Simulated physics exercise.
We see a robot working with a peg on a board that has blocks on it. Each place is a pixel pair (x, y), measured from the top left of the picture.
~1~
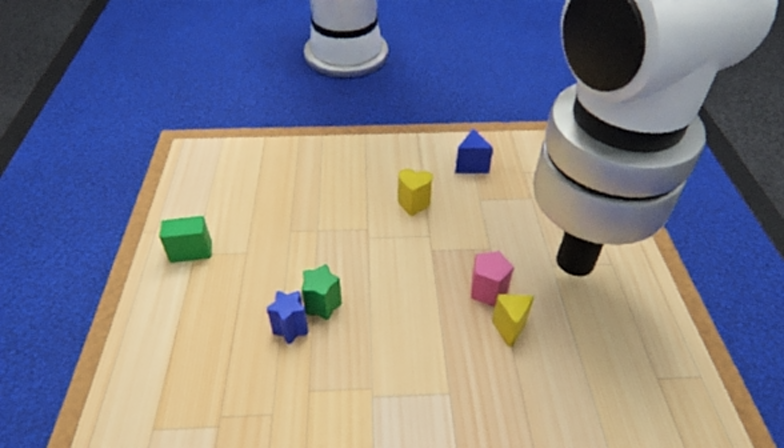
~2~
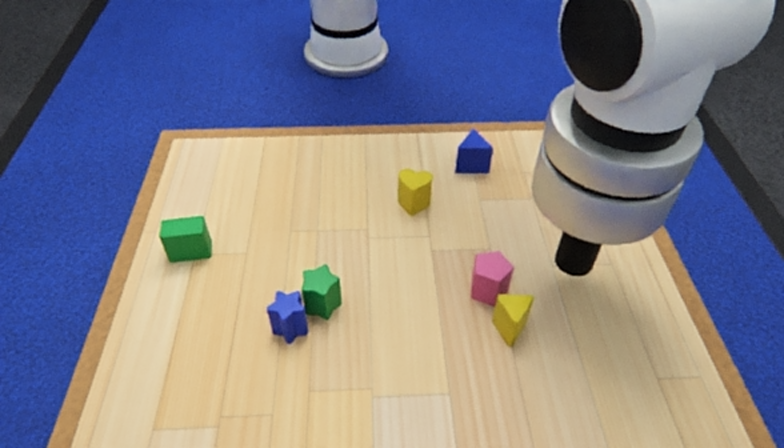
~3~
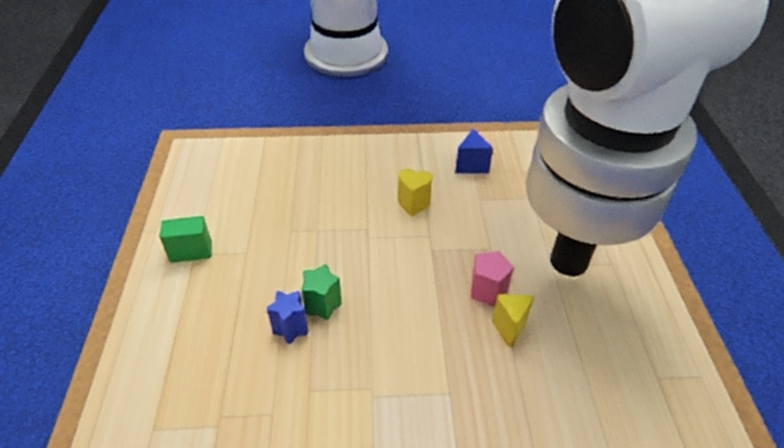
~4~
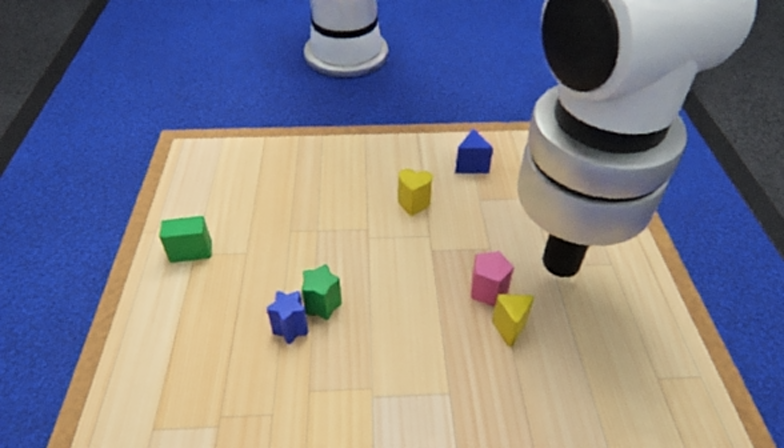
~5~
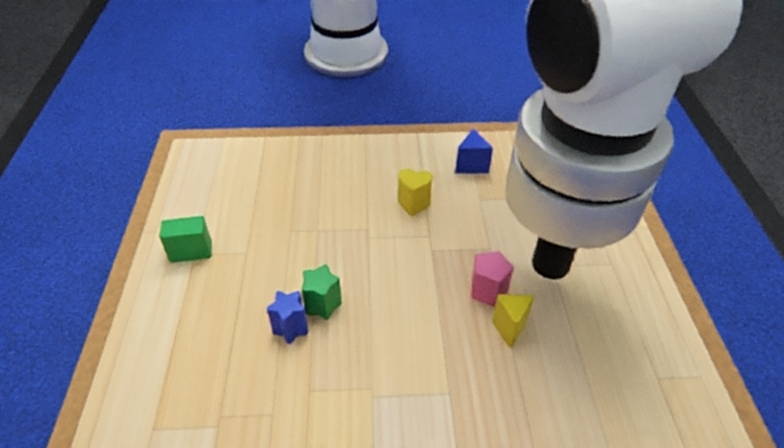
On a wooden board, a robot arm's black peg moves slightly left while the blocks stay still.
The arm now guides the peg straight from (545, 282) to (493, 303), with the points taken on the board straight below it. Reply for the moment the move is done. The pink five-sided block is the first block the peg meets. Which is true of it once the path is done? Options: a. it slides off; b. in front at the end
I'll go with b - in front at the end.
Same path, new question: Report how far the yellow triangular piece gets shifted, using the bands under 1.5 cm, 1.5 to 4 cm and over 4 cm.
Under 1.5 cm.
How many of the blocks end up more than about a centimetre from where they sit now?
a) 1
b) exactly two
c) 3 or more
Letter a.
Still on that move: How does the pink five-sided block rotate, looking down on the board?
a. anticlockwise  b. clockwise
b
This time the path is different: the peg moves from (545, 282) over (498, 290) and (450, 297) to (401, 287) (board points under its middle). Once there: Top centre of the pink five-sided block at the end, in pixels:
It will end up at (370, 279).
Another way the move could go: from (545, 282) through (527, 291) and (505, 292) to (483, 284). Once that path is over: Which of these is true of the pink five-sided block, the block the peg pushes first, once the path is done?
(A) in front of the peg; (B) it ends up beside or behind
A (in front of the peg)
The first path, step by step. Halfway along, peg at (524, 275); pink five-sided block at (486, 266), turned 15° clockwise.
At the end, peg at (496, 286); pink five-sided block at (461, 268), turned 55° clockwise; yellow triangular piece unmoved.
